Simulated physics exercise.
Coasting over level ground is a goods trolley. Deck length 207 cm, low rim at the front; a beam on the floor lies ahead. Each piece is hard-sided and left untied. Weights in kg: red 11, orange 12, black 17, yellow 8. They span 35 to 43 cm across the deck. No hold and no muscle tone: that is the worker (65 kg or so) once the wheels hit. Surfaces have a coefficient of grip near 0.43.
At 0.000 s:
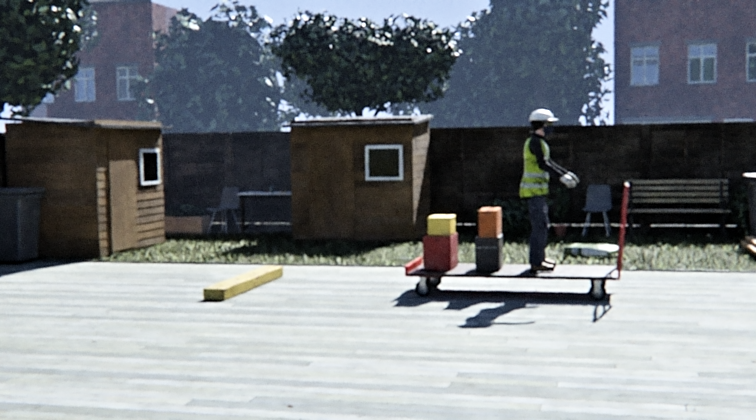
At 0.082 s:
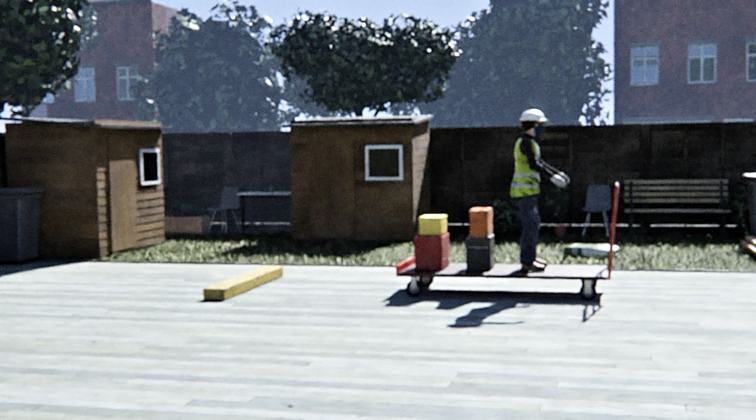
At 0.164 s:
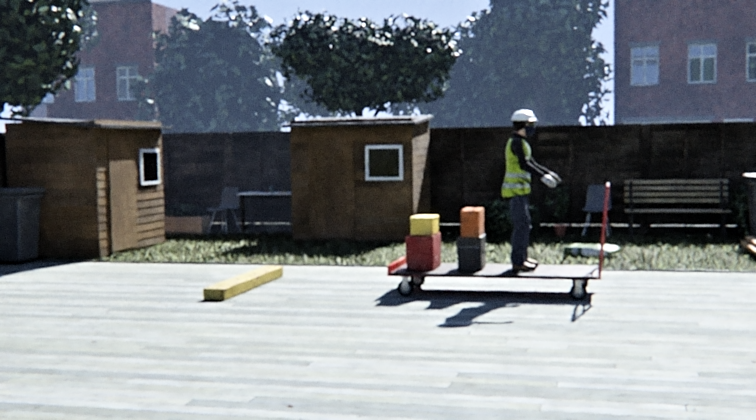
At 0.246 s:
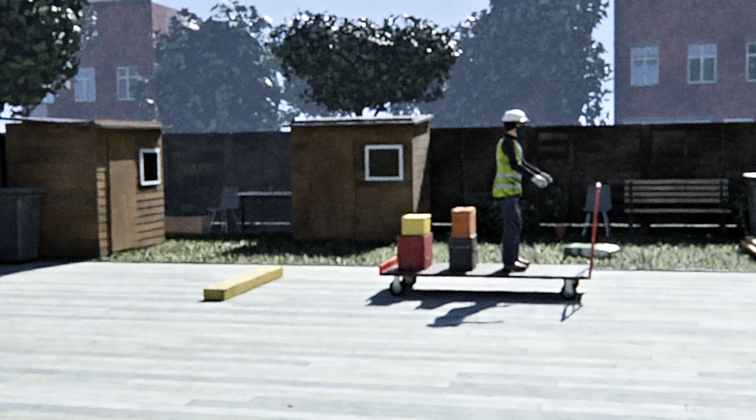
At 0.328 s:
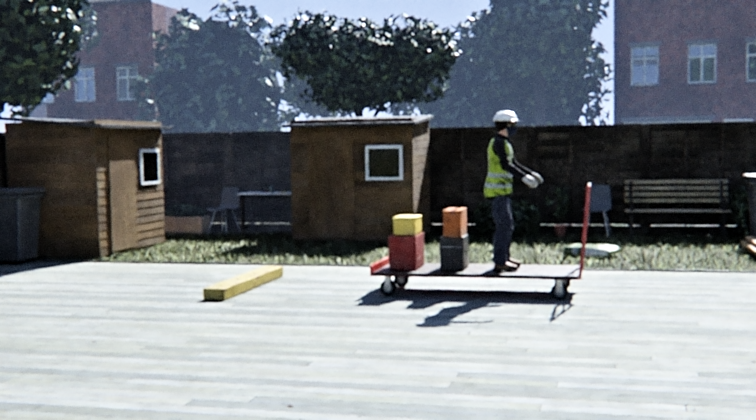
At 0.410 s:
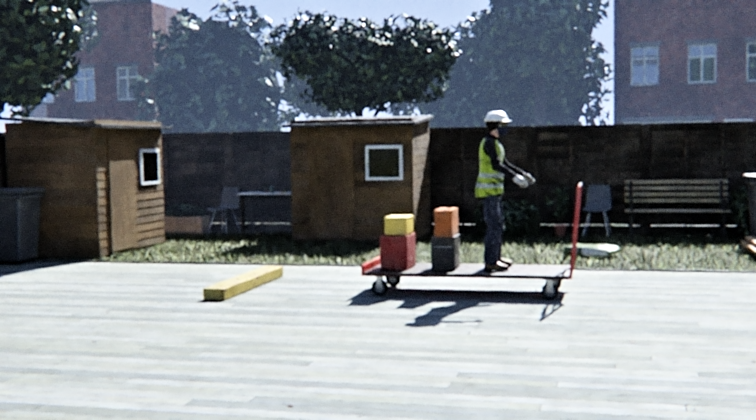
In a fenced yard, a flat trolley rolling slowly left, carrying a hard-hatted worker standing behind stacked yellow, red, orange and dark boxes.
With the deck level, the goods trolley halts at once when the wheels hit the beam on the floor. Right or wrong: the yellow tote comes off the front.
Wrong.
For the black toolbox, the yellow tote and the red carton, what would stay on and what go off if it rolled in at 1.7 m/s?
Black: Kept; yellow: Lost; red: Kept.
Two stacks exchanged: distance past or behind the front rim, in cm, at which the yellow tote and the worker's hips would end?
You'd see yellow sitting 40 cm back from the rim and the hips 70 cm back.
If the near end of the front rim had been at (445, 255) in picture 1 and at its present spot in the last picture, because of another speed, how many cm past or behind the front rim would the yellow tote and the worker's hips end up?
Yellow overshoots the rim by 50 cm, while the hips stay 50 cm short of it.
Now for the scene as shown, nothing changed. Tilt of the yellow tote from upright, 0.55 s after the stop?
Tilt from vertical: Around 0°.
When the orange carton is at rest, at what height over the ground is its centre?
Its centre ends some 65 cm up.
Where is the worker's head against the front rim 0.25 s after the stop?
110 cm behind it.
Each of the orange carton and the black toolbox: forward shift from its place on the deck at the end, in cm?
Roughly orange 45 cm, black 15 cm.
The wheels strike at 1.66 s.
After 2.21 s the yellow tote is 13 cm behind the rim, tilted 0°, near (258, 225) in the last picture's view.
After 2.66 s the yellow tote is 12 cm behind the rim, tilted 0°, near (258, 225) in the last picture's view.
Final state at 5.7 s, nothing is past the rim; behind it, red carton, orange carton, black toolbox, yellow tote and the worker's hips.
